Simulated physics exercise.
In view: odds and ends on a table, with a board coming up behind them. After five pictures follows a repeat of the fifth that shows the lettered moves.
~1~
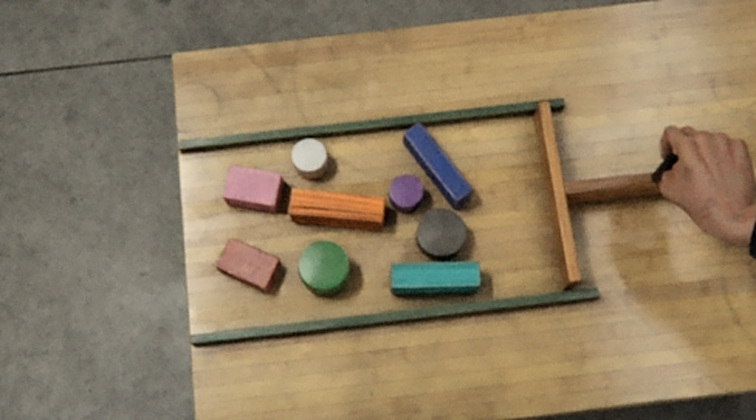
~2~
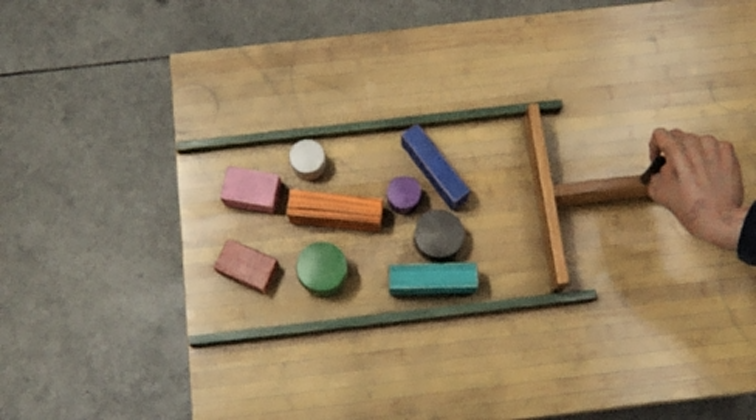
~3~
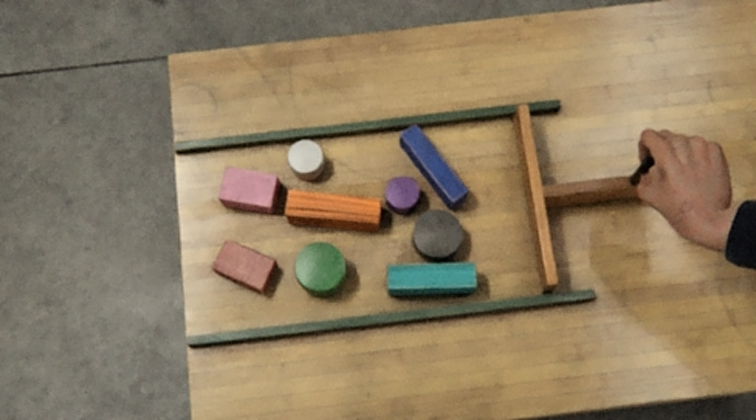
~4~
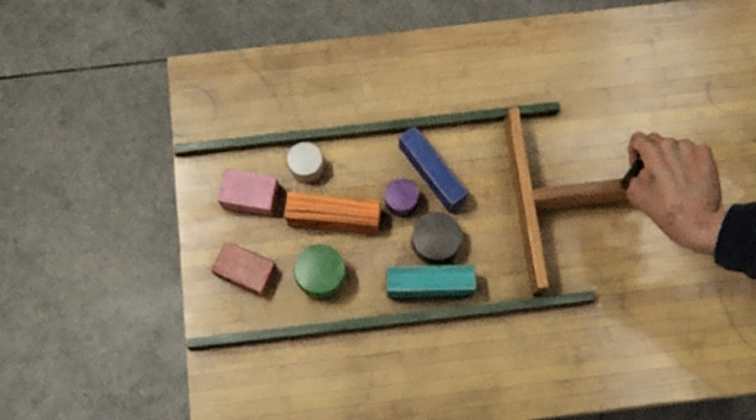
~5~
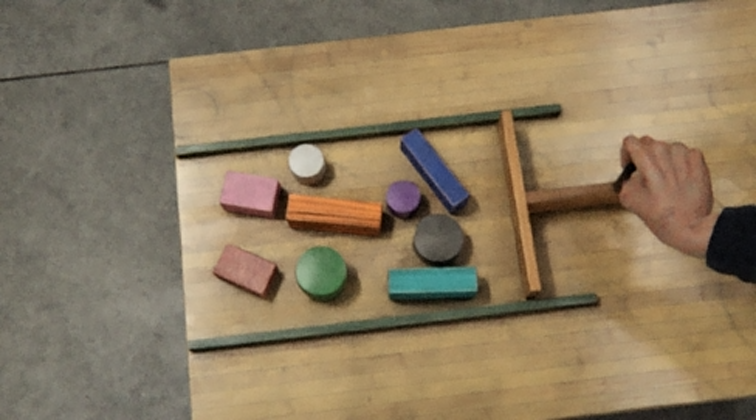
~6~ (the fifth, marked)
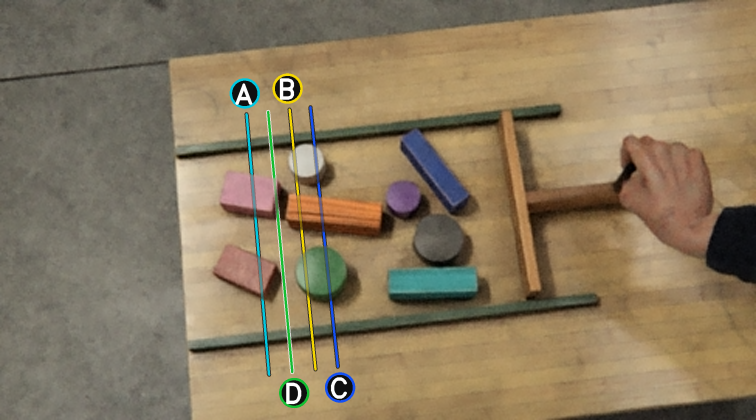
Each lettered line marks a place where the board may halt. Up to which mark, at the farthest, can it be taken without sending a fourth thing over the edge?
No farther than A.
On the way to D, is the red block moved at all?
By then, yes.
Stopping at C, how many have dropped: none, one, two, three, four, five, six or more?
By then, none.
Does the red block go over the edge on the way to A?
Yes.
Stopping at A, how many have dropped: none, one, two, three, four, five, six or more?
In all, two.
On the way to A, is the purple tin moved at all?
Yes.
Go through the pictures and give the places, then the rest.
The first frame shows pink block (253, 189); turquoise stick (435, 278); white tin (310, 160).
The second frame shows board (548, 191); blue stick (435, 168).
The third frame shows board (538, 192); purple tin (402, 195).
The fourth frame shows board (528, 195); orange stick (333, 213).
The fifth frame shows board (521, 198); pink block (251, 195); turquoise stick (432, 283); white tin (307, 165).
On the marked copy, A at (257, 240); B at (302, 234); C at (324, 232); D at (280, 237).
With A. Early on, board (426, 209); turquoise stick (385, 293); orange stick (320, 221).
Further on, board (330, 220); pink block (185, 182); red block (207, 274).
At the end, board (258, 228); pink block over the edge; red block over the edge; two fallen.
As for the rest, B is within the limit but short; C is within the limit but short; D is within the limit but short.
